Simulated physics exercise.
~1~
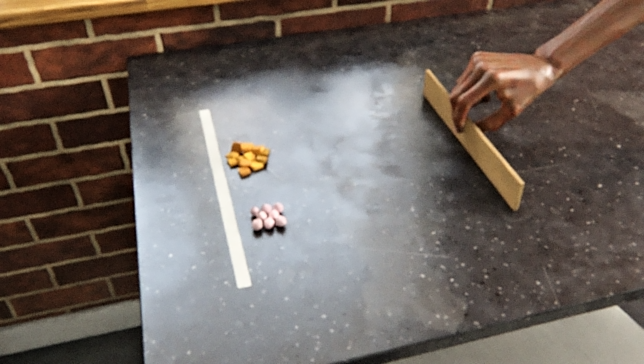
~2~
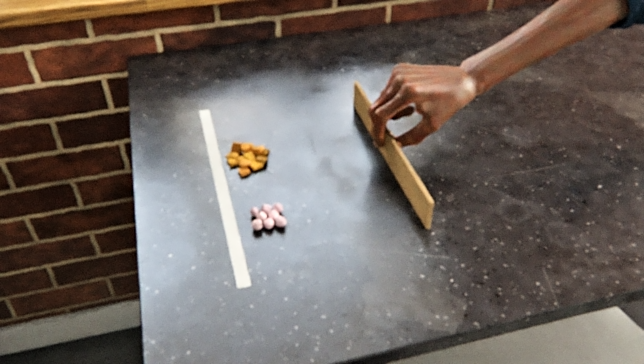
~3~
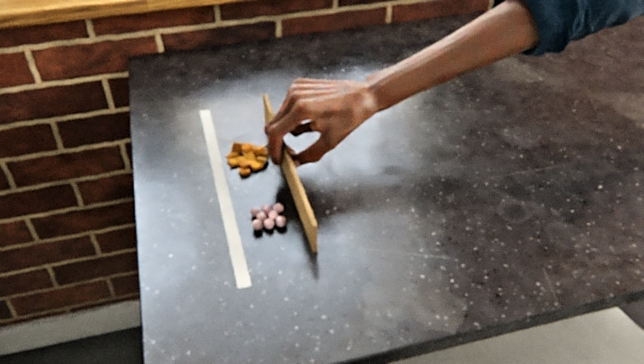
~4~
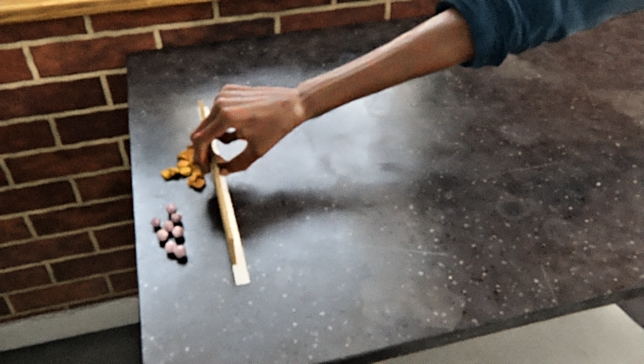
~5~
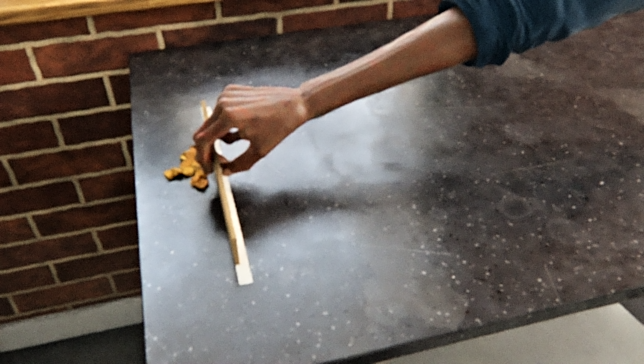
A hand grips a light wooden strip upright on the right side of a dark speckled tabletop, seen from above at an angle, with a red brick wall to the left. A white tape line lies near the left end, and just right of it sit two small clusters, orange pieces farther away and pale pink ones nearer. The hand slides the strip left toward them. It sweeps both clusters across the tape and stops on the line. The pink pieces, pushed close to the left edge, then go over it and disappear, while the orange pieces stay on the table beside the still hand.
